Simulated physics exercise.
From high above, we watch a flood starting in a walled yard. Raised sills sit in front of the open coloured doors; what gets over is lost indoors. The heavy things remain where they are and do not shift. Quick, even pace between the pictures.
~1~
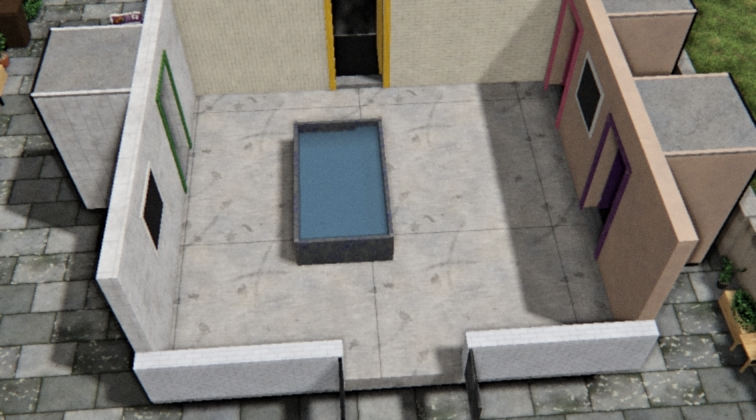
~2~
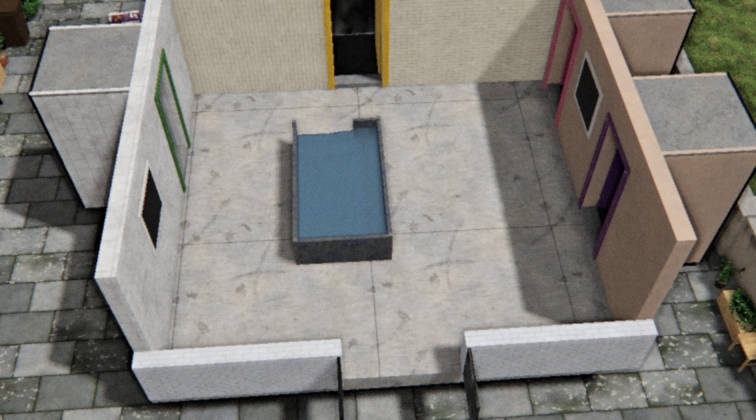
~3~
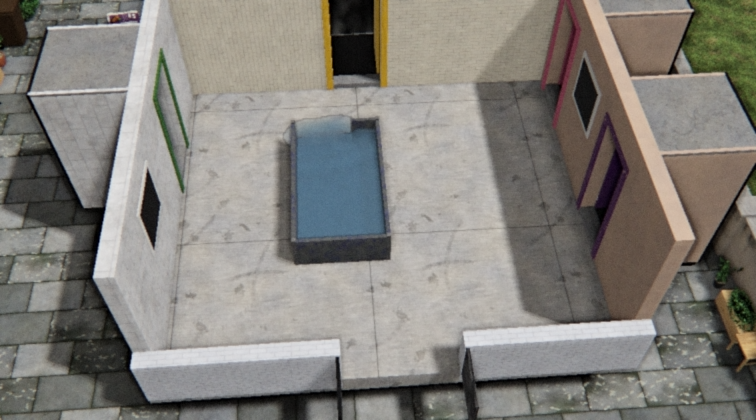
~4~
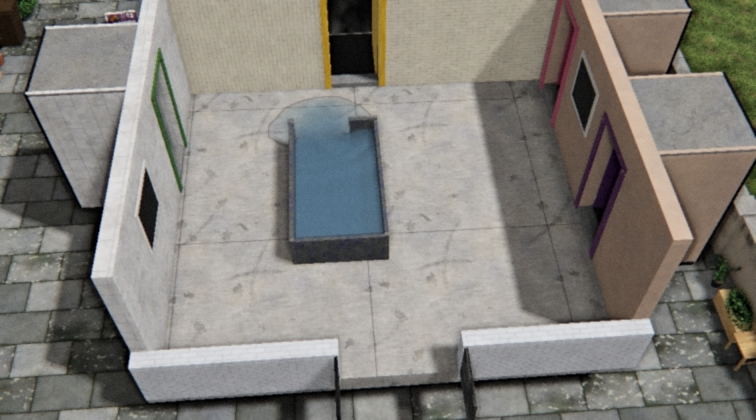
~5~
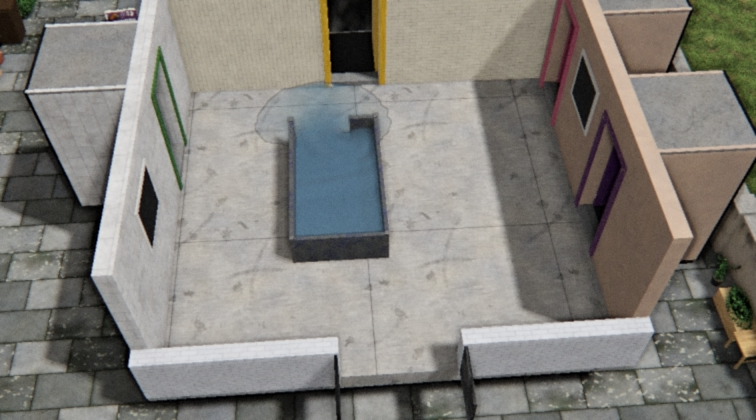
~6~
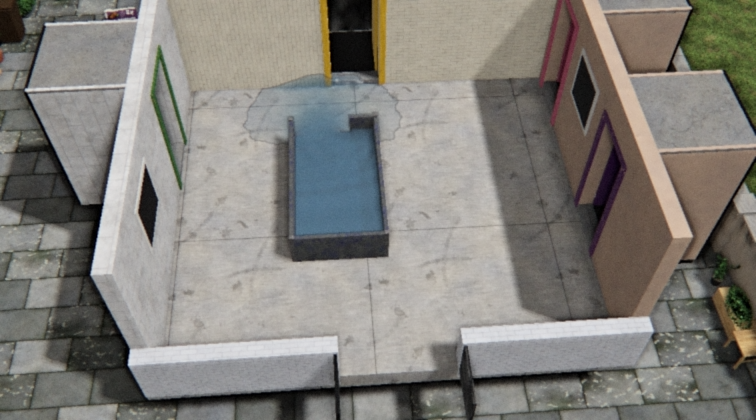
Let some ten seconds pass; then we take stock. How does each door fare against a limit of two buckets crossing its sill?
Outcome: The purple door ends up within two buckets, the pink door ends up within two buckets, the green door ends up within two buckets, the yellow door ends up over two buckets.
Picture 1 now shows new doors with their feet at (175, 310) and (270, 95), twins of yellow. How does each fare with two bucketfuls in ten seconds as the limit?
Falls short; goes past it.
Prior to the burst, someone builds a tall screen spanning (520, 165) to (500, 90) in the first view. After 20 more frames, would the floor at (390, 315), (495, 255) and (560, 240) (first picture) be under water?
Taking the points in turn, they are high and dry, high and dry and high and dry.
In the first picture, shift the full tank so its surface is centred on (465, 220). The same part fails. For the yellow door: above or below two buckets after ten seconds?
Log: Yellow door breaks the limit.
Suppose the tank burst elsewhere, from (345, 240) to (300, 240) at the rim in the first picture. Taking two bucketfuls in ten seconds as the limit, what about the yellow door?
With the breach moved, the yellow one stays within limits.
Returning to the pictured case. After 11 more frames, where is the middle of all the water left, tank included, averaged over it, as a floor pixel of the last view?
I'd place it roughly at (322, 158).
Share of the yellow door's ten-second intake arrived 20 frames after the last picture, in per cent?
Close to 90 out of every hundred.
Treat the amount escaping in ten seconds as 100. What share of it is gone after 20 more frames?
I'd estimate close to 70 per cent.
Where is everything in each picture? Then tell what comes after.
Still water in the open tank at (341, 180), in the first frame.
Water pours out on the open tank's far side and has run to a hidden place, in the second frame.
Water pours out on the open tank's far side and has run to (345, 119), in the third frame.
The front is at (339, 100), out from the gap on the open tank's far side, in the fourth frame.
Water pours out on the open tank's far side and has run to (354, 87), in the fifth frame.
The front is at (376, 85), out from the gap on the open tank's far side, in the sixth frame.
A moment on, water covers 10 % of the floor; the purple door not reached, the pink door not reached, the green door not reached, the yellow door over two buckets in.
Next, water covers 20 % of the floor; the purple door not reached, the pink door not reached, the green door wet at the sill, nothing in, the yellow door over two buckets in.
Then, water covers 40 % of the floor; the purple door not reached, the pink door wet at the sill, nothing in, the green door wet at the sill, nothing in, the yellow door far over two buckets in.
Later, water covers 65 % of the floor; the purple door wet at the sill, nothing in, the pink door wet at the sill, nothing in, the green door wet at the sill, nothing in, the yellow door far over two buckets in.
In the end, water covers 85 % of the floor; the purple door wet at the sill, nothing in, the pink door wet at the sill, nothing in, the green door wet at the sill, nothing in, the yellow door far over two buckets in.
